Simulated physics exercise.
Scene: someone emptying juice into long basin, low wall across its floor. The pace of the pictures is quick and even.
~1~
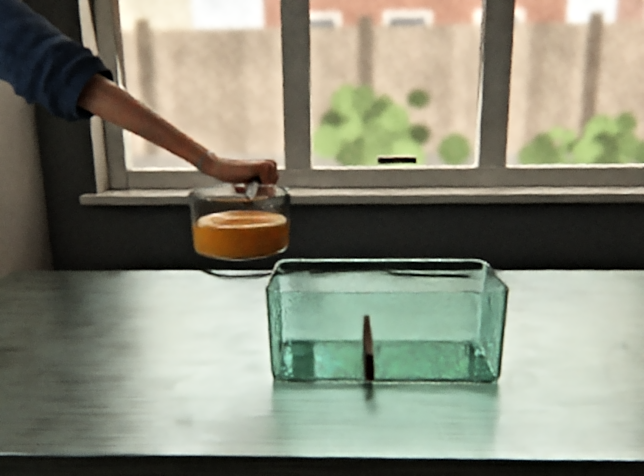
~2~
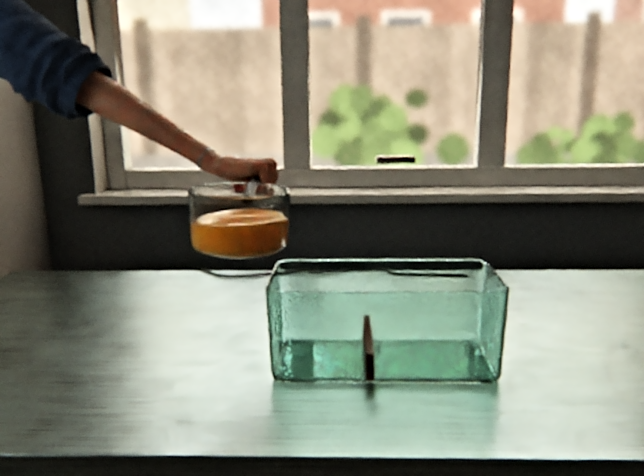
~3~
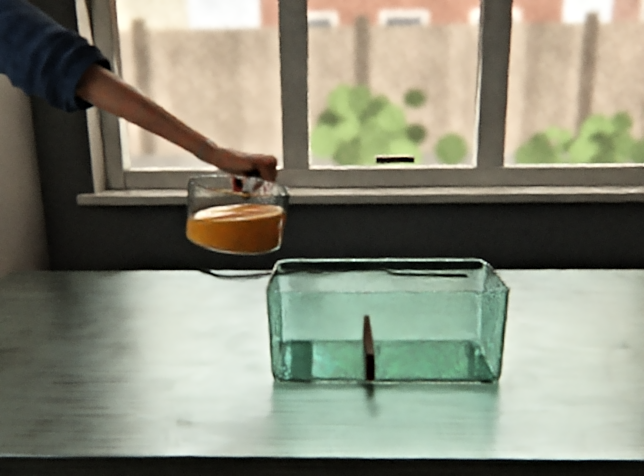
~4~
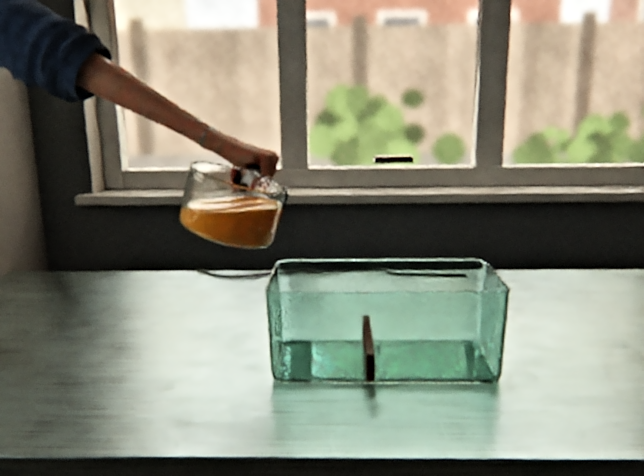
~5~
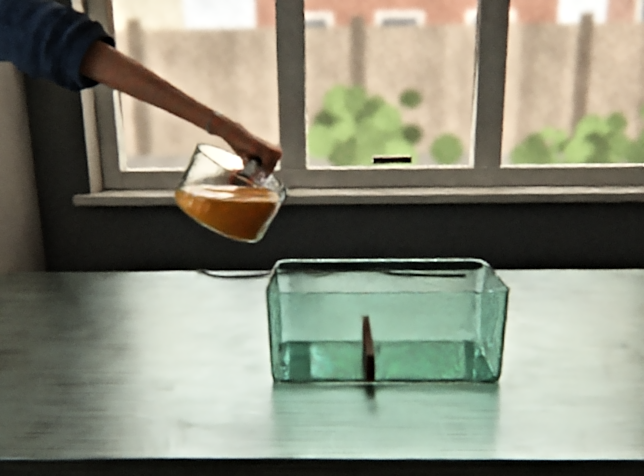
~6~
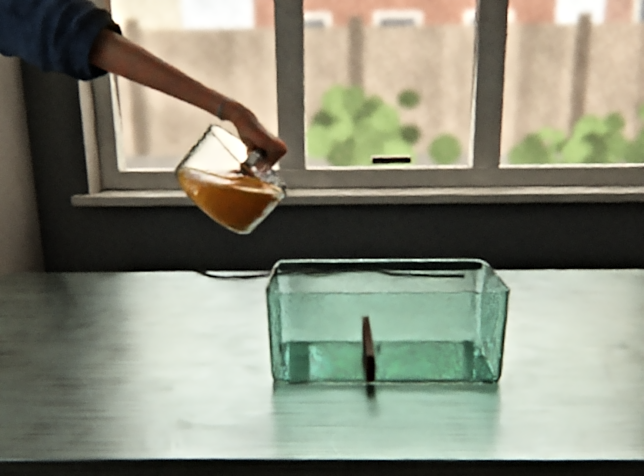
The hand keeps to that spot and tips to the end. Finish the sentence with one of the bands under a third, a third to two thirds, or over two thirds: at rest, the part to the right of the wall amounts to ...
At rest, the part to the right of the wall amounts to a third to two thirds.
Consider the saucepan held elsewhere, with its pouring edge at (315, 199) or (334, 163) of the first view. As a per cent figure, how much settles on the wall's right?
First try 75 %, second try 85 %.
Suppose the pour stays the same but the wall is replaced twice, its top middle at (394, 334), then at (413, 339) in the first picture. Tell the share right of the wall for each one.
In turn 10 and 10 in a hundred.
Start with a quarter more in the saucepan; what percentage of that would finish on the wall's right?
Roughly 60 in a hundred.
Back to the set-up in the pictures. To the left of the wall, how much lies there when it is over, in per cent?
Some 40 parts in a hundred.
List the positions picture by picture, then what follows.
It leans 0°; its right rim is at (289, 193); the juice meets the walls at (196, 219) and (288, 219); the long basin's rim runs from (272, 276) to (496, 276); the wall's top is at (368, 334), in the first picture.
It leans 2°; its right rim is at (289, 193); the juice meets the walls at (195, 218) and (287, 216), in the second picture.
It leans 8°; its right rim is at (289, 193); the juice meets the walls at (192, 214) and (284, 210), in the third picture.
It leans 18°; its right rim is at (288, 193); the juice meets the walls at (185, 205) and (283, 203), in the fourth picture.
It leans 30°; its right rim is at (287, 194); the juice meets the walls at (180, 189) and (281, 197), in the fifth picture.
It leans 43°; its right rim is at (287, 194); the juice meets the walls at (180, 167) and (284, 190), in the sixth picture.
A moment on, the saucepan is tipped on its side and 49 per cent is still to pour, 2 is left of the wall and 0 right of it.
Next, the saucepan is tipped on its side and 15 per cent is still to pour, 18 is left of the wall and 48 right of it.
Then the saucepan is tipped on its side and 5 per cent is still to pour, 28 is left of the wall and 58 right of it.
Later the saucepan is tipped on its side and 2 per cent is still to pour, 37 is left of the wall and 57 right of it.
In the end 40 per cent lies left of the wall, 58 right of it and 2 outside.
